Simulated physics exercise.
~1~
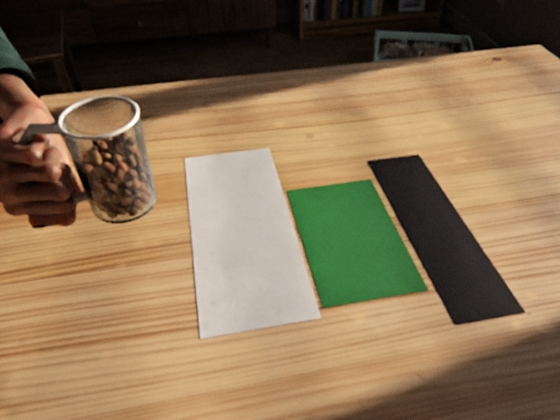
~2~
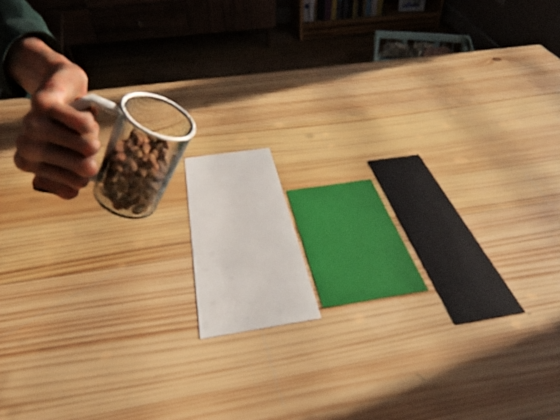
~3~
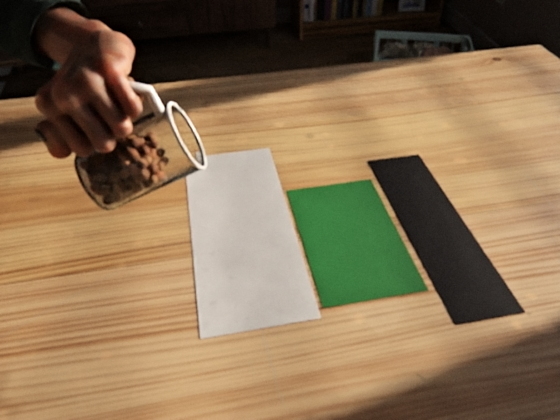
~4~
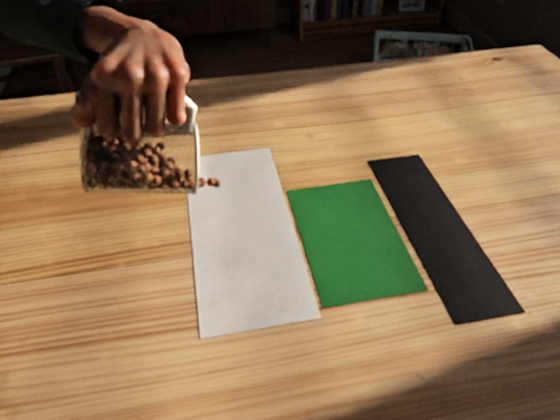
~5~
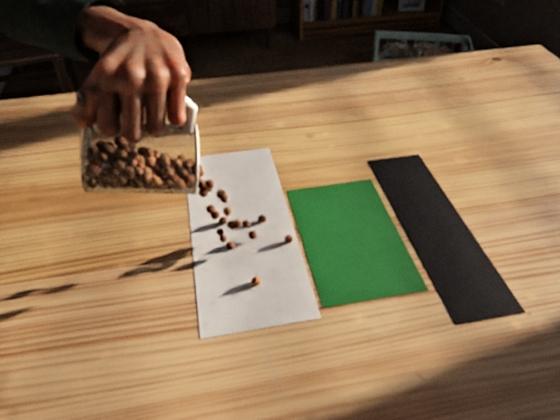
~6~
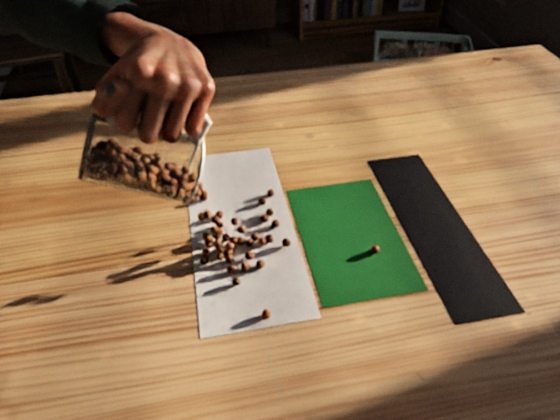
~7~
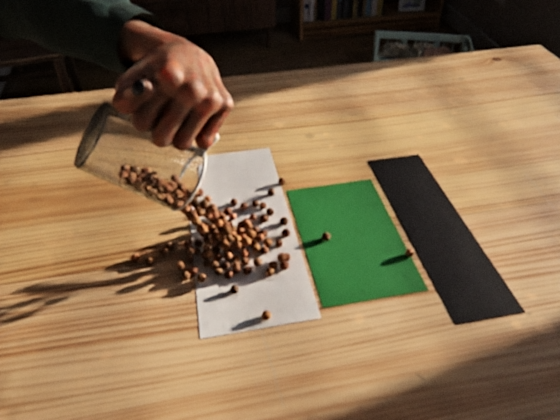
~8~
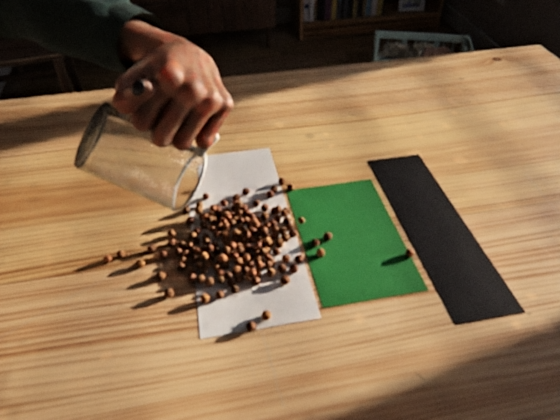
A hand holds a clear cup of small brown balls upright over the left side of a bare wooden table, seen from above at an angle. White, green and black mats lie flat from left to right. The hand moves the cup rightward and tips it onto its side beside the white mat. A few balls drop out, then a thick stream pours as the cup tilts mouth down. Most pile on the white mat, some scatter on the wood to its left, and a few reach the green. The cup ends empty, the black mat bare.
